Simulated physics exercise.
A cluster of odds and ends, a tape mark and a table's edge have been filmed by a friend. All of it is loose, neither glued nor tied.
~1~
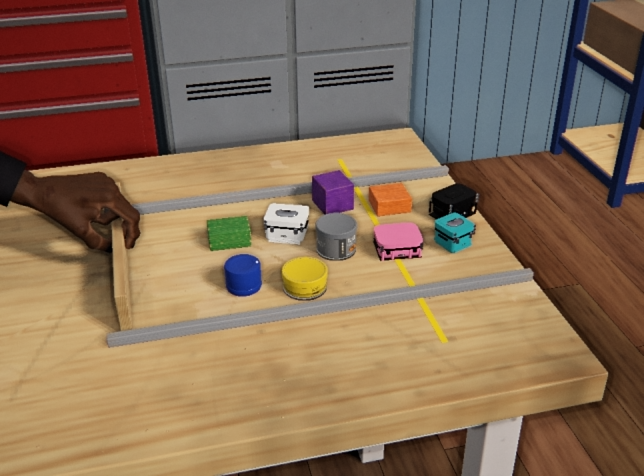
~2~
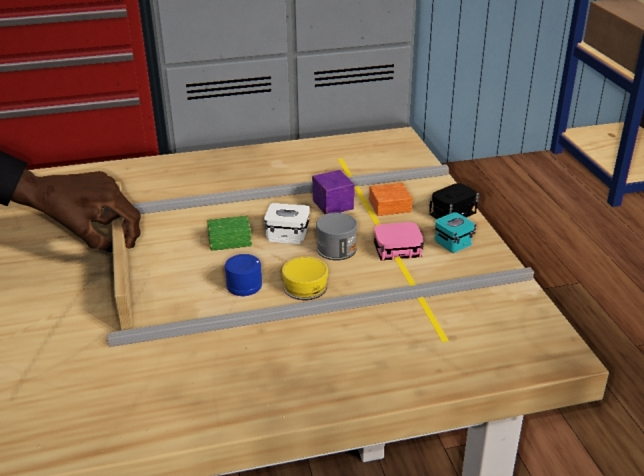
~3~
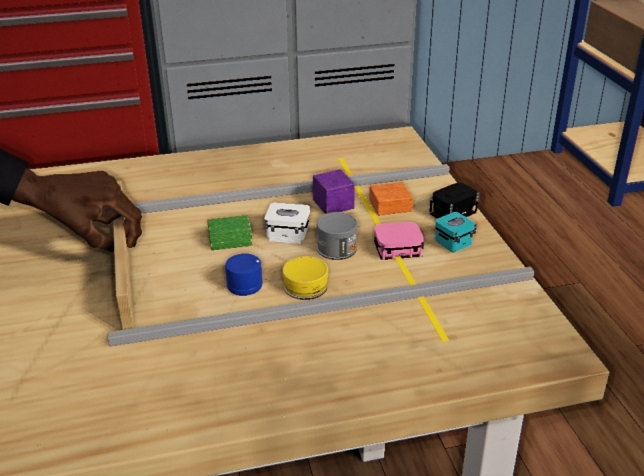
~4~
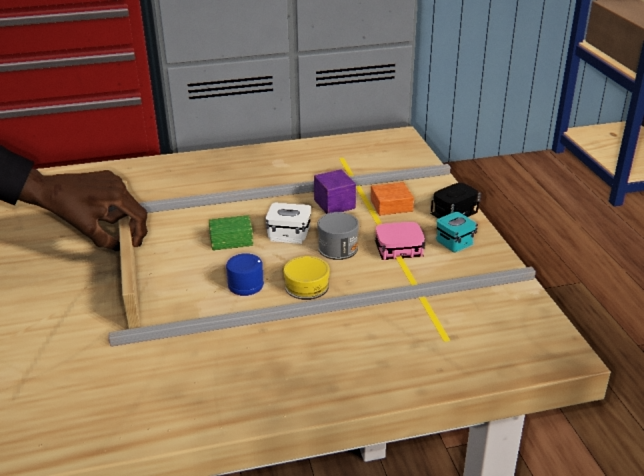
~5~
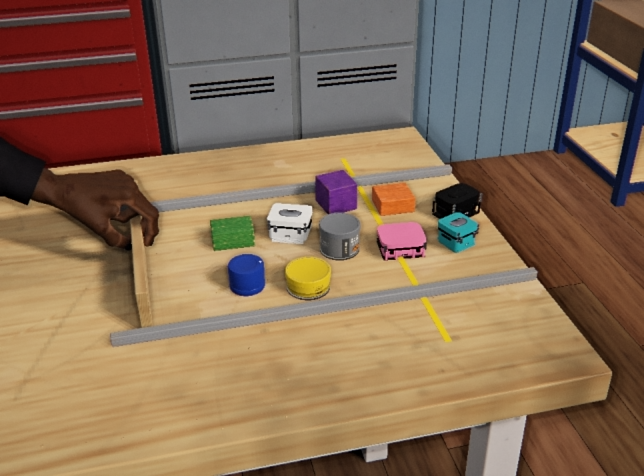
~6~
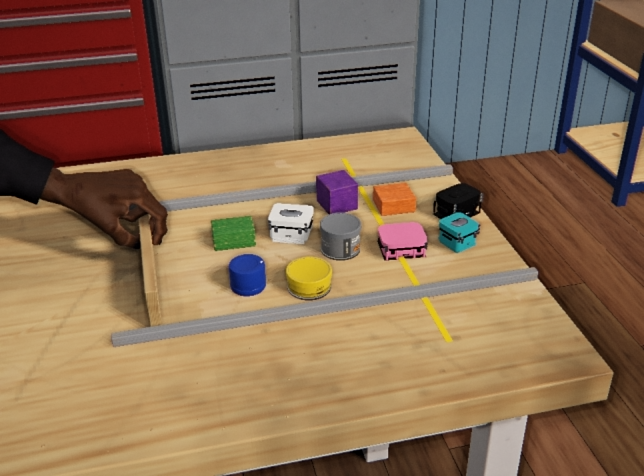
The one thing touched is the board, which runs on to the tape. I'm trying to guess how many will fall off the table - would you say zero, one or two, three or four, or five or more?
Turns out the ones that don't stay up top number zero.
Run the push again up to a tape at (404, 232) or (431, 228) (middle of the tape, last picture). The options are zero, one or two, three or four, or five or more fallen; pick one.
First either one or two, second one or two.
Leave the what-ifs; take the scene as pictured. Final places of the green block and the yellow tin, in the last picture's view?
Taking them in turn, first comes (398, 210), then (434, 268).
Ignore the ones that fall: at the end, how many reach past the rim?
It comes to 1.
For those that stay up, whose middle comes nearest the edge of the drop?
The black case.
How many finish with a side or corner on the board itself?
It touches 5.
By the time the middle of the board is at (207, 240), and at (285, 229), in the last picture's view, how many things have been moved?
At that stage 0; at the next, 4.
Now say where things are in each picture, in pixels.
The first frame shows black case (453, 204); turquoise case (454, 234); orange block (390, 200); board (120, 252); tape (383, 235).
The second frame shows turquoise case (454, 233); grey pot (337, 236).
The third frame shows orange block (391, 198); pink case (398, 241).
The fourth frame shows black case (455, 203); yellow tin (307, 278).
The fifth frame shows turquoise case (457, 233); white case (291, 223).
The sixth frame shows black case (458, 203); turquoise case (458, 233); orange block (394, 199); board (148, 248); tape (387, 234).
Early on, none off yet; black case at rest near (458, 203); turquoise case at rest near (458, 233); orange block at rest near (394, 199).
A while later, none off yet; black case at rest near (458, 203); turquoise case moving near (463, 233); orange block travelled about its own width near (425, 191).
Finally, the number that fall off is zero.
